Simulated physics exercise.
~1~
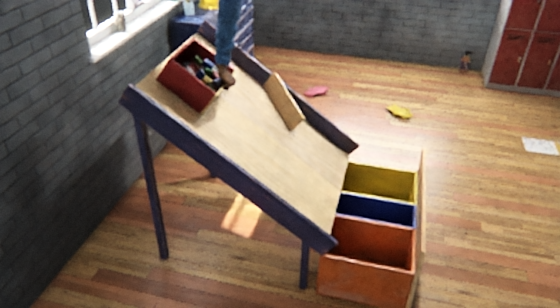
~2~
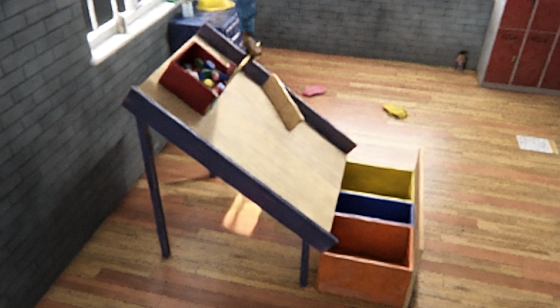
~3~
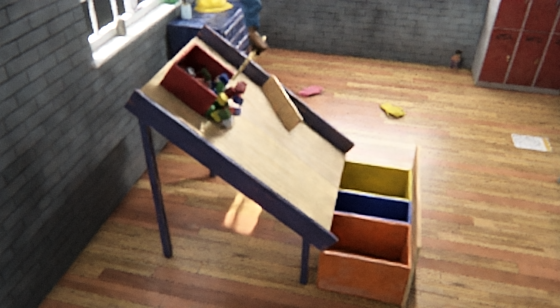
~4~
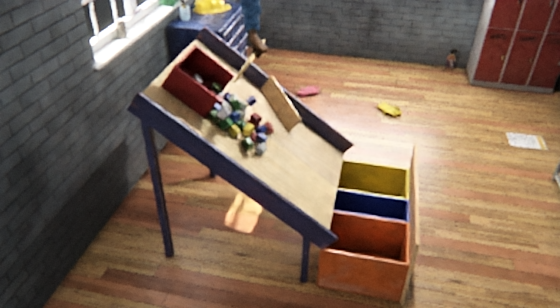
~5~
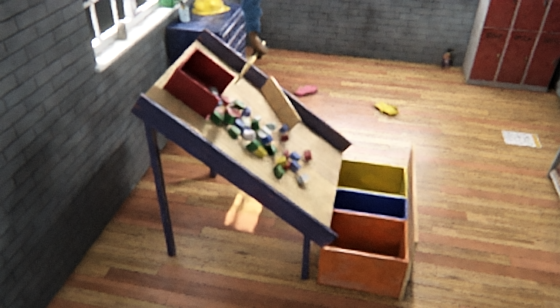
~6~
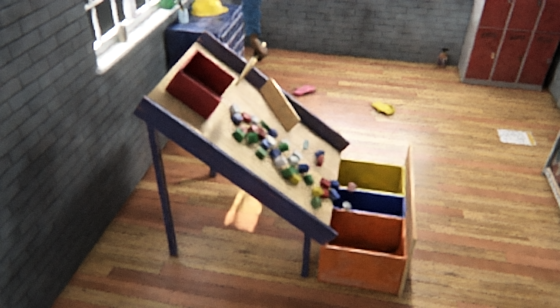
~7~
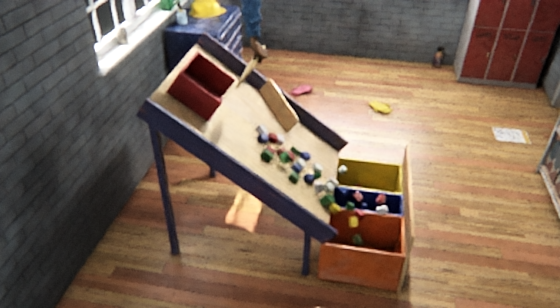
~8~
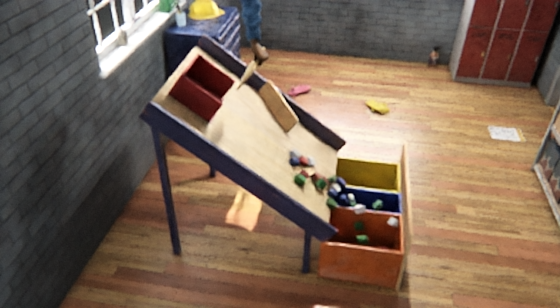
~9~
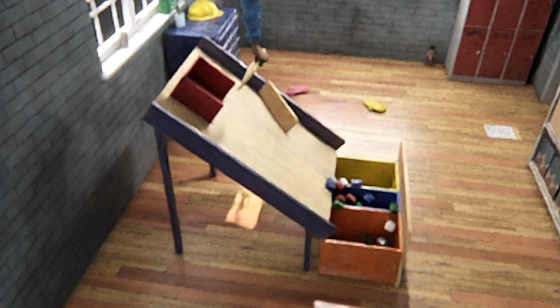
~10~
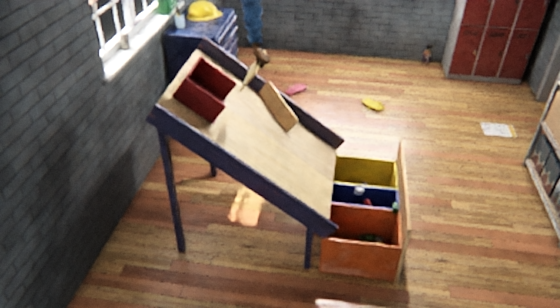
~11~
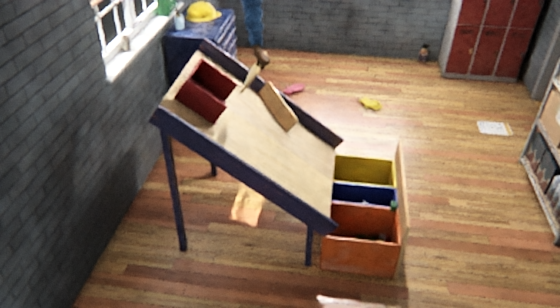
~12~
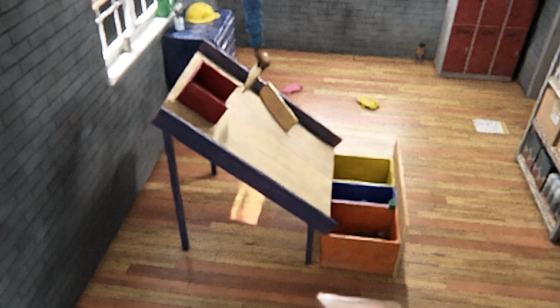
Small colored pieces spill from a red box down a sloped table into bins.
